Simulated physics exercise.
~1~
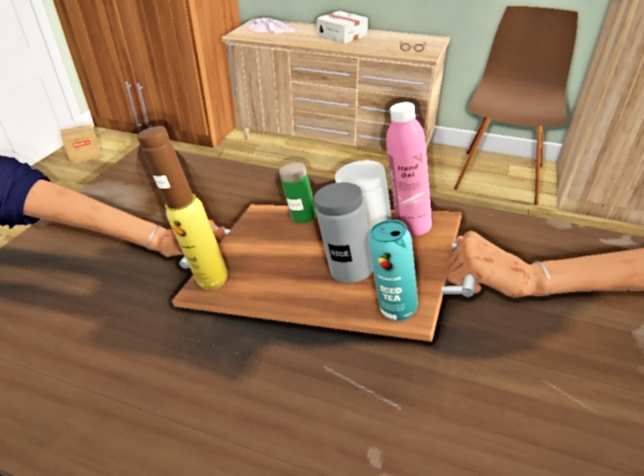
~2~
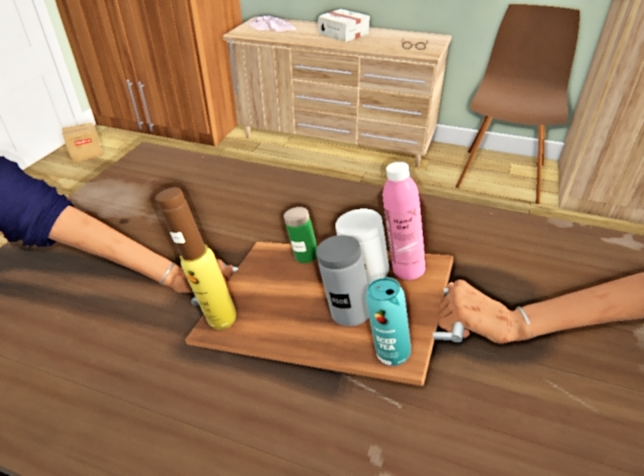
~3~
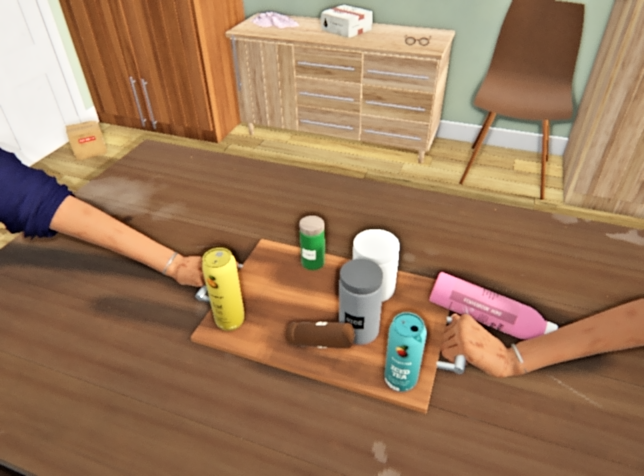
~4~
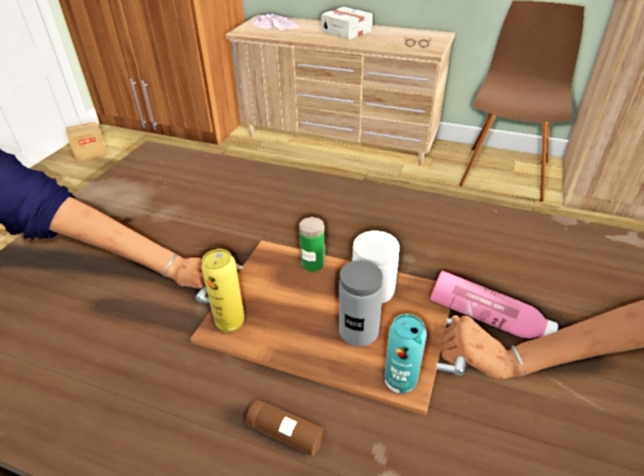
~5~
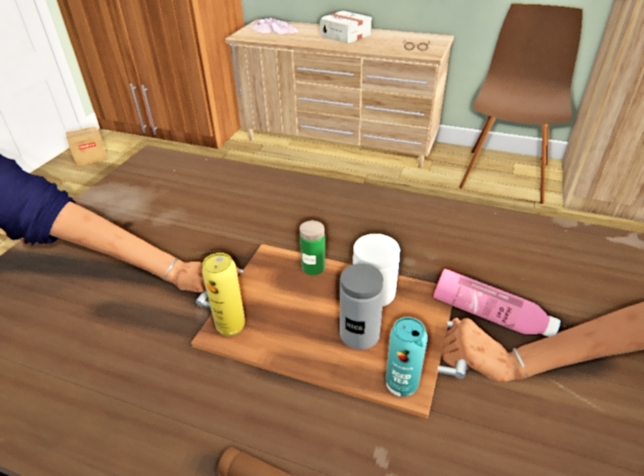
The video shows two hands lowering a wooden board of containers onto a table, where the pink bottle topples off to the right and the brown shaker falls from atop the yellow can, rolling off the front toward the table's near edge while the other five stay upright.
